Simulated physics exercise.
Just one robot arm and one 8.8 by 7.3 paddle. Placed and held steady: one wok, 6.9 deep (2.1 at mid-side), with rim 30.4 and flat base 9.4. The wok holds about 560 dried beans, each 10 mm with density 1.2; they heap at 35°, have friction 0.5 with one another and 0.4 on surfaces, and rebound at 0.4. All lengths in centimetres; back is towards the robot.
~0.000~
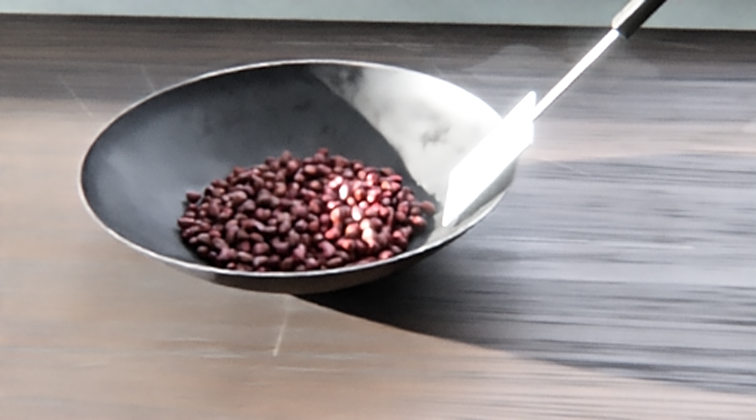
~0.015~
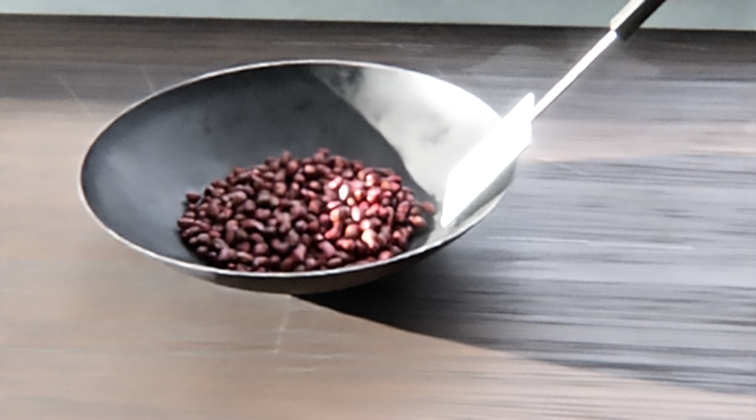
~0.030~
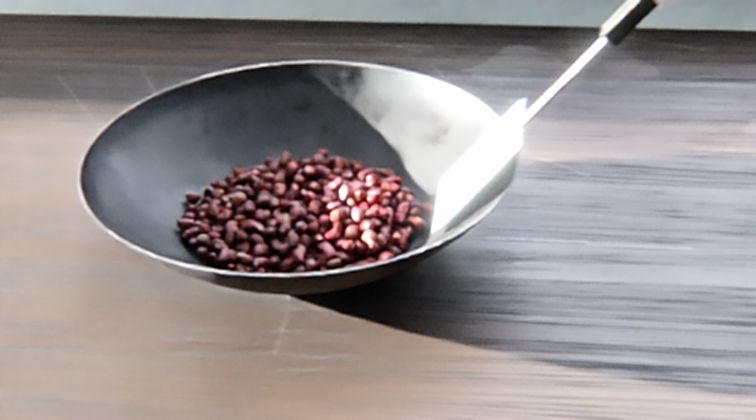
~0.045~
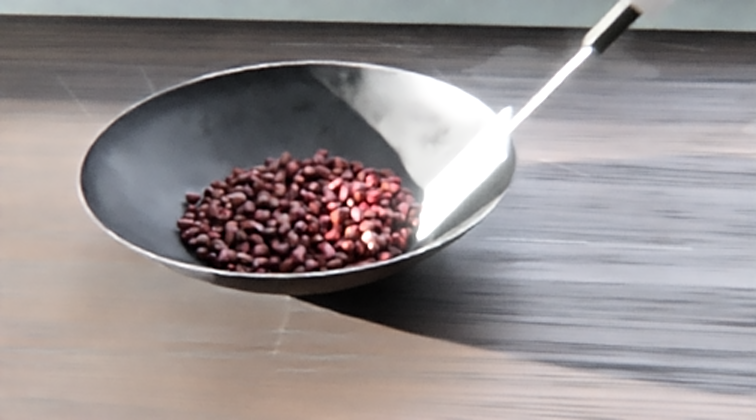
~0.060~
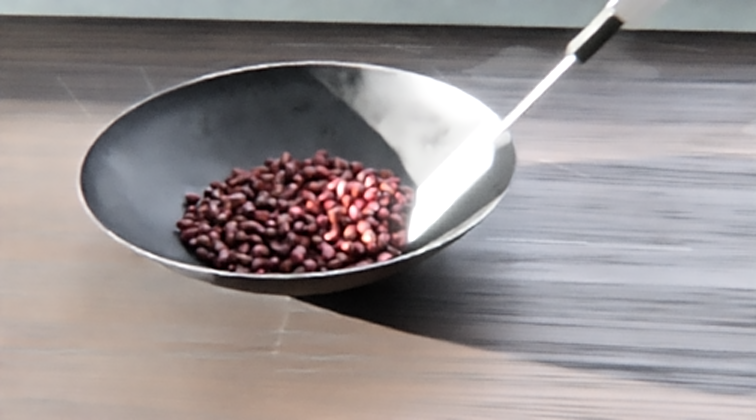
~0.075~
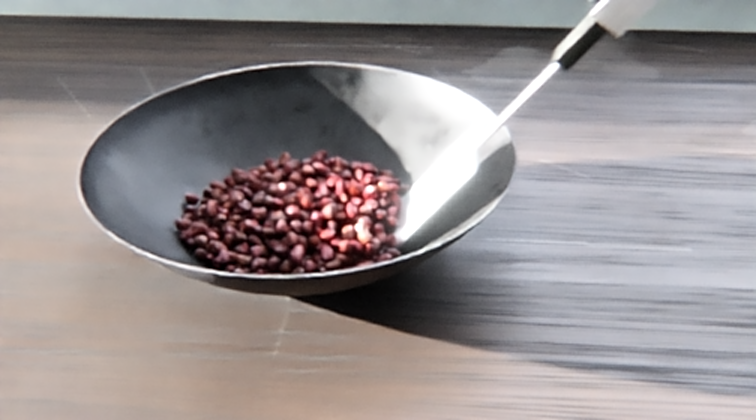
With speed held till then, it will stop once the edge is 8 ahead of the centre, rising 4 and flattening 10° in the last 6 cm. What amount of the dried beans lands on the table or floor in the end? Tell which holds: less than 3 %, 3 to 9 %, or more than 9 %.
What holds is 3 to 9 %.
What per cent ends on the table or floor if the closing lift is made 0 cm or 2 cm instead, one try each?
First try around 5 percent, second try around 0 percent.
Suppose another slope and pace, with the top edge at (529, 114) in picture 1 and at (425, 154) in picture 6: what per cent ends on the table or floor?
Close to 20 in a hundred.
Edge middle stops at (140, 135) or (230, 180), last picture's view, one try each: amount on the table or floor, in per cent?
First try about 20 percent, second about 0 percent.
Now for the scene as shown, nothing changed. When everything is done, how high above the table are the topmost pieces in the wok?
Roughly 7.0 centimetres.
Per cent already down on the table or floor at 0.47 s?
2 per cent.
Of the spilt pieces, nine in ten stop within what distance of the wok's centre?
Seen from above, roughly 30 cm.
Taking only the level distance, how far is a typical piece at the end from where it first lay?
Somewhere near 5 centimetres, I reckon.
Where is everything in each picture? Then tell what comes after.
In the first picture, paddle top edge at (532, 117), sloping 50°; upper third of the load around (304, 210), from x 185 to 430, top at y 155; 561 in the wok.
In the second picture, paddle top edge at (530, 118), sloping 50°; upper third of the load around (304, 210), from x 185 to 425, top at y 155.
In the third picture, paddle top edge at (521, 124), sloping 50°; upper third of the load around (304, 211), from x 185 to 425, top at y 155.
In the fourth picture, paddle top edge at (506, 132), sloping 50°; upper third of the load around (303, 211), from x 185 to 425, top at y 155.
In the fifth picture, paddle top edge at (491, 140), sloping 50°; upper third of the load around (303, 212), from x 185 to 415, top at y 155.
In the sixth picture, paddle top edge at (476, 146), sloping 50°; upper third of the load around (301, 209), from x 185 to 415, top at y 155; 561 in the wok.
After 0.15 s, sloping 50°, highest piece 5 above the table; 561 in the wok.
After 0.23 s, sloping 47°, highest piece 7 above the table; 561 in the wok.
After 0.47 s, sloping 40°, highest piece 8 above the table; 533 in the wok, 11 on the table or floor, 17 on the blade or in flight.
After 1.52 s, sloping 40°, highest piece 7 above the table; 531 in the wok, 30 on the table or floor.
At rest, 531 in the wok, 30 on the table or floor. That is 5 % on the table or floor.
